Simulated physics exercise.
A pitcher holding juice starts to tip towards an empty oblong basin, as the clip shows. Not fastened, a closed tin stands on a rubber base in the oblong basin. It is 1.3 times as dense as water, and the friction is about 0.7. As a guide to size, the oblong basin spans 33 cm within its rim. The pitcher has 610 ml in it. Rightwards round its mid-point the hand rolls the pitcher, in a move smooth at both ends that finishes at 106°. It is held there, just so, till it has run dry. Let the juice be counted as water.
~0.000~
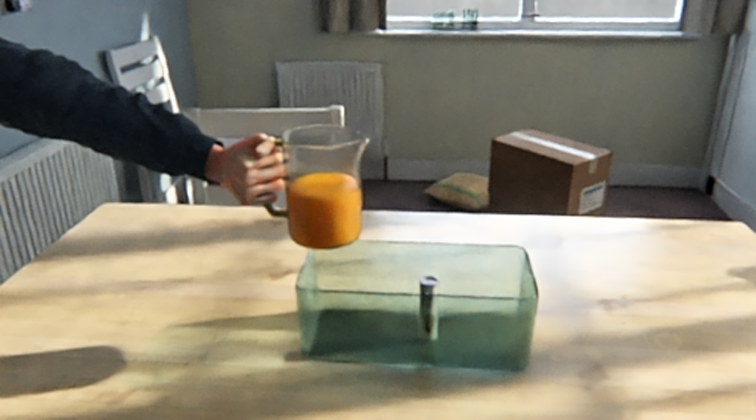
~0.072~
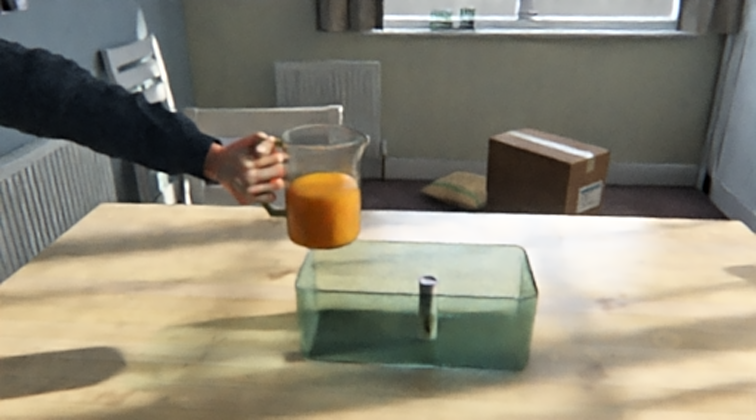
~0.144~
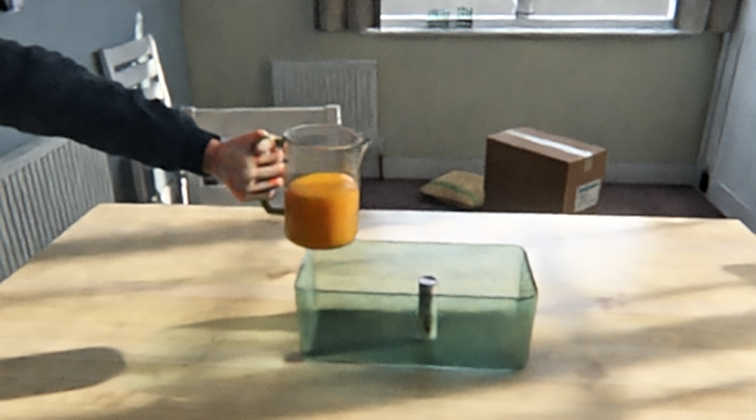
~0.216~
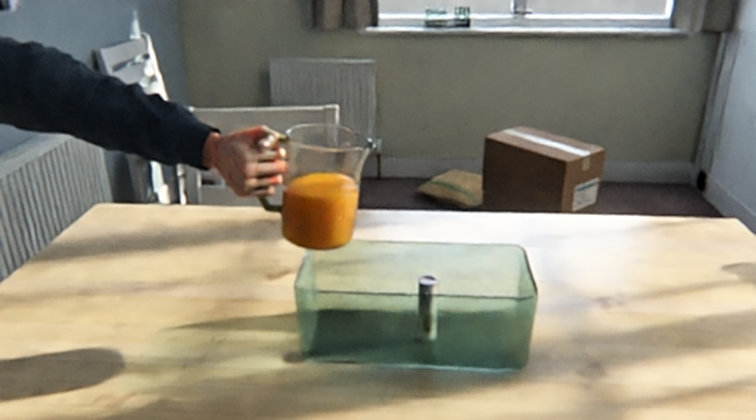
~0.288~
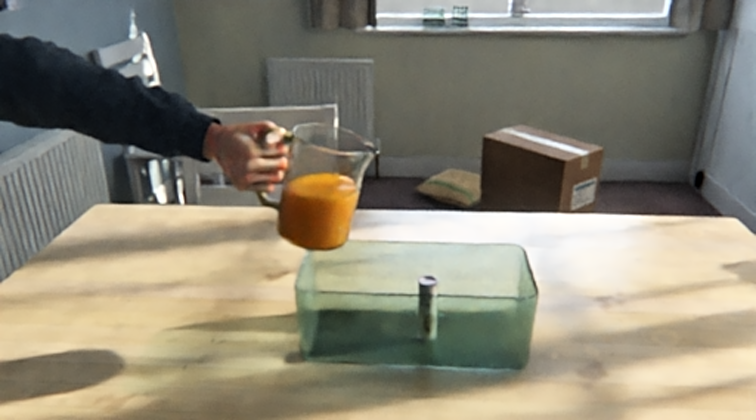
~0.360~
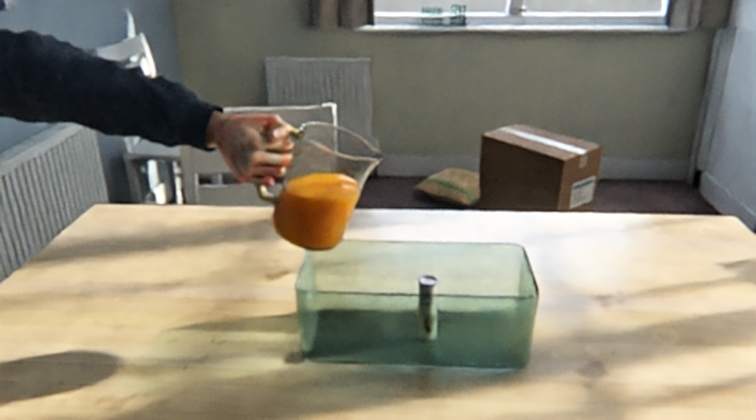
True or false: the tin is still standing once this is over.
False.
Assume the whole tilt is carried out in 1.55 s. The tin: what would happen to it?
Well, the tin simply tips.
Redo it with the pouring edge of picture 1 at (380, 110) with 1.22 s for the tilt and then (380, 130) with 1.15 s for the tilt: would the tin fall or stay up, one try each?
Trial 1 - tin stays standing; trial 2 - tin tips.
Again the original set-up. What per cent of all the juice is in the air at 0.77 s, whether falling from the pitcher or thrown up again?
3 per cent.
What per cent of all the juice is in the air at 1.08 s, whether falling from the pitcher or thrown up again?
Something like 18 per cent of the total.
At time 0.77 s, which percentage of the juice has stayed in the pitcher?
Close to 96 percent of the liquid remains at that time.
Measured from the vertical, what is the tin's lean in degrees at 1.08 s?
About 0 degrees from upright.
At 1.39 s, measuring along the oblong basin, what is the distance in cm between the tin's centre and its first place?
It has moved some 8 cm.
By 0.77 s the tilt is 73° and 97 per cent is still to pour; the tin stands where it began.
By 1.08 s the tilt is 102° and 43 per cent is still to pour; the tin stands where it began.
By 1.39 s the tilt is 106° and 5 per cent is still to pour; the tin lies on its side.
By 1.74 s the tilt is 106° and 0 per cent is still to pour; the tin lies on its side.
At rest the tin lies on its side.
